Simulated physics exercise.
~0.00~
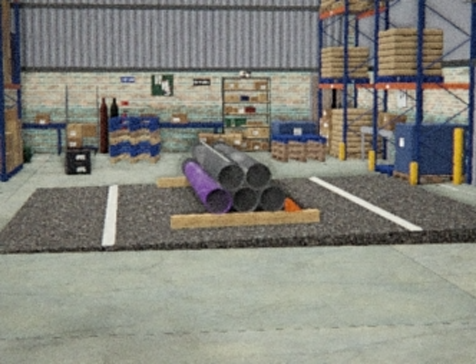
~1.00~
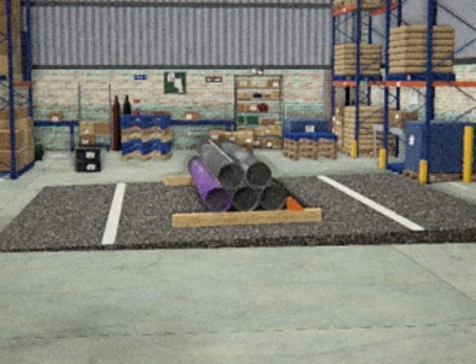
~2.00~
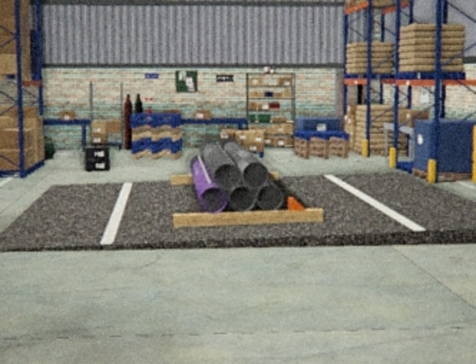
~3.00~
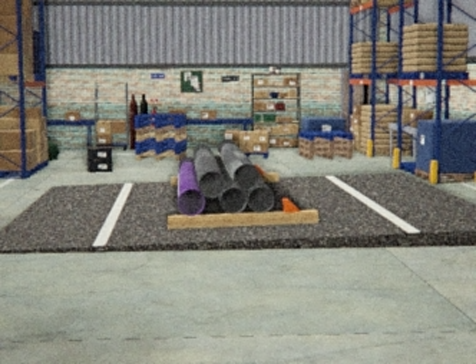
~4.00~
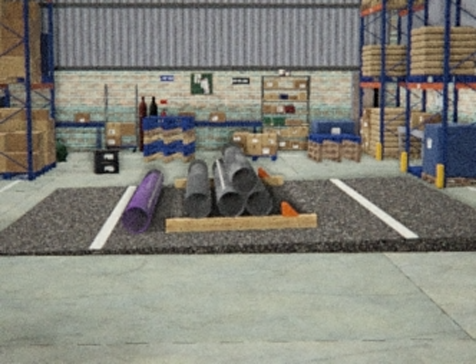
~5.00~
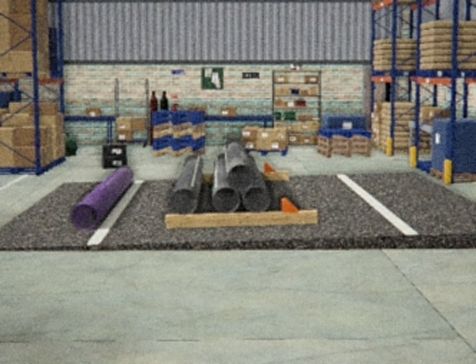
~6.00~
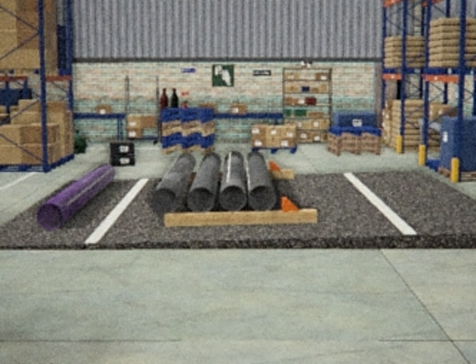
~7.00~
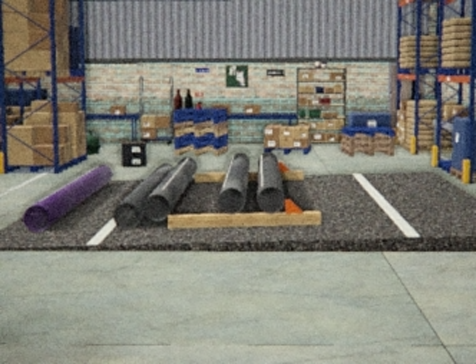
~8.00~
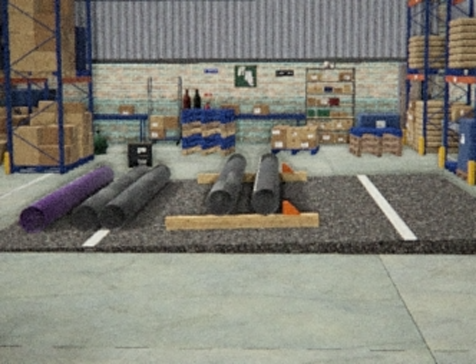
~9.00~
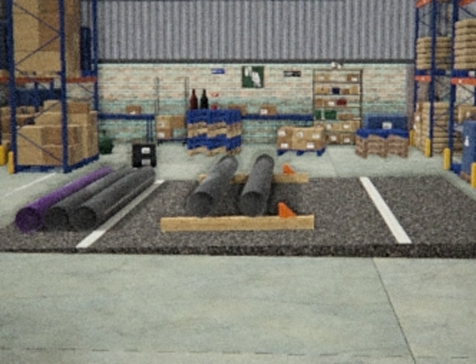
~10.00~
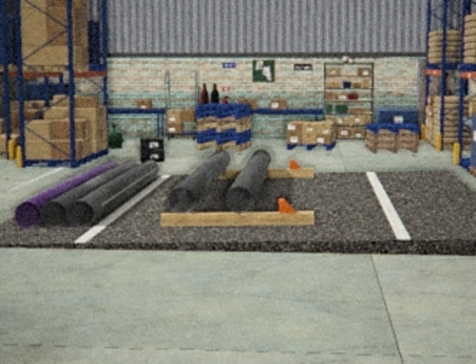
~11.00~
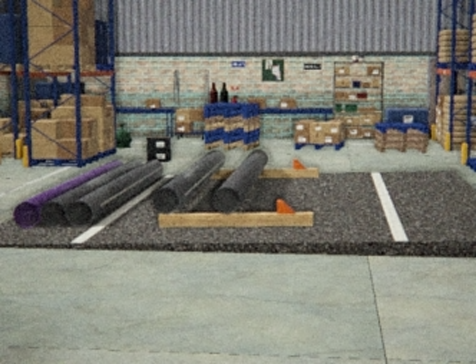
In a warehouse with blue racking, stacked boxes and a pale brick wall, the camera faces a dark gravel pad and drifts slightly sideways. Five hollow pipes, one purple at the lower left and the rest grey, sit stacked on wooden bearers between two white lines, with an orange wedge at their right. The purple pipe slips left off the bearers and rolls over the left line. The grey pipes slump into a row, and two roll off after it. Finally, those three lie side by side past the left line, while two grey pipes remain on the bearers.
